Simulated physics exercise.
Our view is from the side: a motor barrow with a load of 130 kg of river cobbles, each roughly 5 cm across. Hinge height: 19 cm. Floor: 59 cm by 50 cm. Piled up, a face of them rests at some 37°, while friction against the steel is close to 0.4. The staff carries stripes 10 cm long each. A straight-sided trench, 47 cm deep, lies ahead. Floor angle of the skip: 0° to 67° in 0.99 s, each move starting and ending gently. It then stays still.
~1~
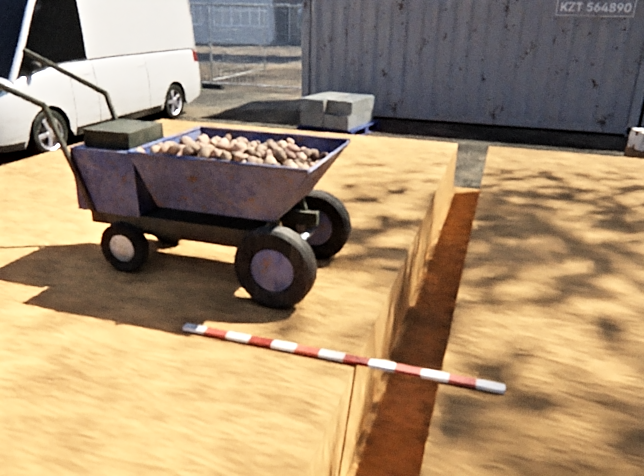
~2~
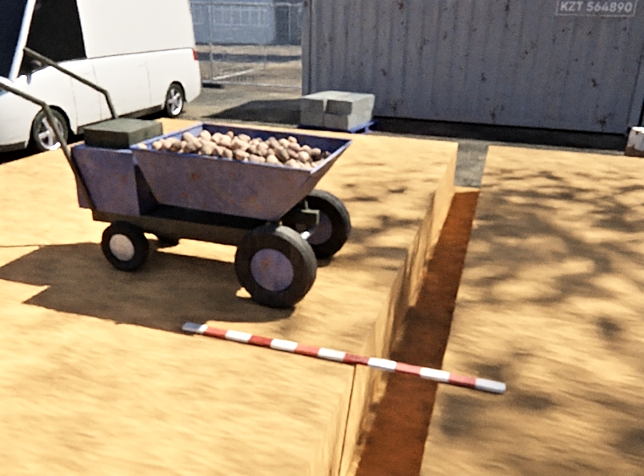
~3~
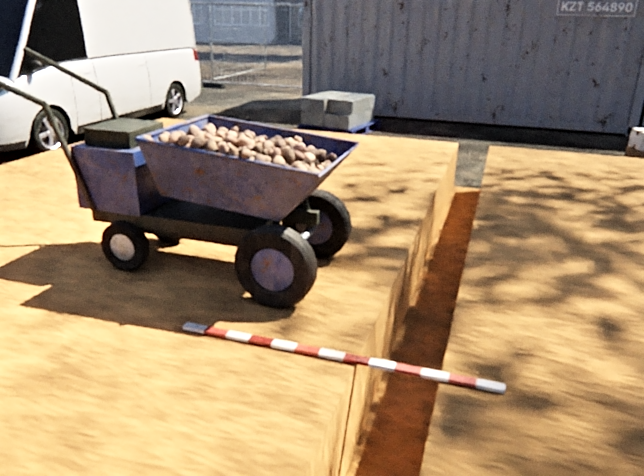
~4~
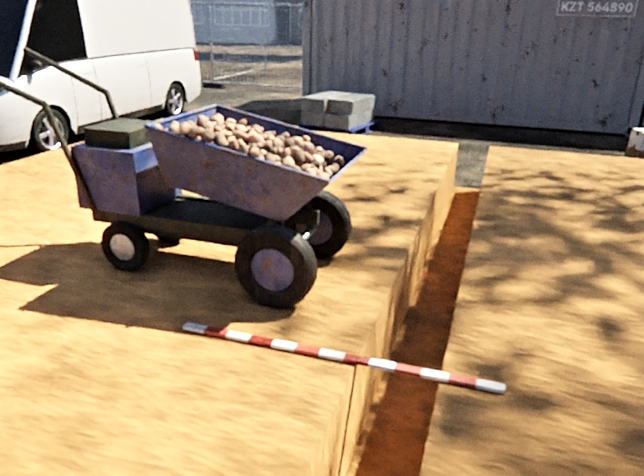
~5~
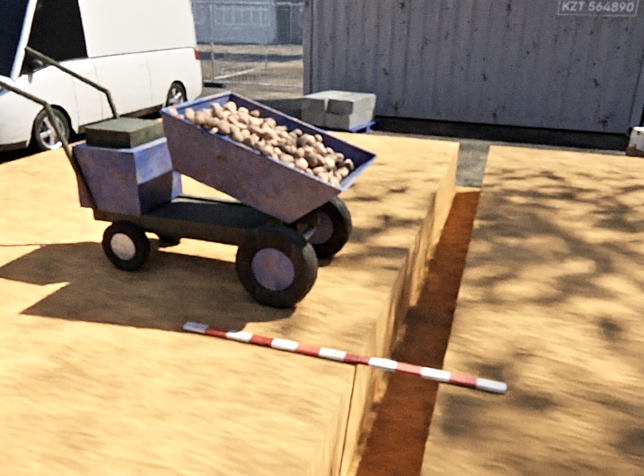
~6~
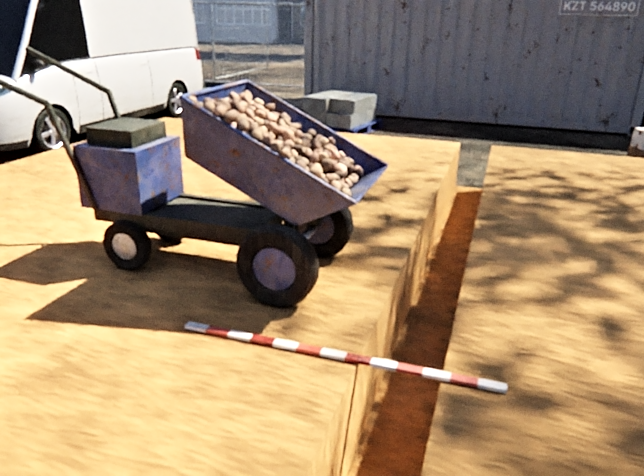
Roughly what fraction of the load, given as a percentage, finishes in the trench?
Some 78 per cent of the stones.
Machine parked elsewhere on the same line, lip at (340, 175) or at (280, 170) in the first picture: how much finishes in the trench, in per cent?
Around 50% for the first place and 95% for the second.
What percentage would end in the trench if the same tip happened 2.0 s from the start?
It would be near 95 per cent.
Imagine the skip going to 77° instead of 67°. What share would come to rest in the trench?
Then roughly 80 percent.
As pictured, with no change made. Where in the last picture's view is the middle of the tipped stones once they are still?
Roughly (428, 361), I'd say.
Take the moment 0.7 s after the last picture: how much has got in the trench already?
Close to 25 per cent has got there by then.
Then, 0.3 s after the last picture the floor is at 56°, 100 % in the skip; the foremost stones are at (390, 223).
Then, 0.7 s after the last picture the floor is at 67°, 68 % in the skip, 27 % in the trench, 5 % past the trench; the foremost stones are at (476, 305).
Then, 1.0 s after the last picture the floor is at 67°, 31 % in the skip, 47 % in the trench, 22 % past the trench; the foremost stones are at (599, 307).
Then, 3.0 s after the last picture the floor is at 67°, 0 % in the skip, 78 % in the trench, 22 % past the trench; the foremost stones are past the picture's edge.
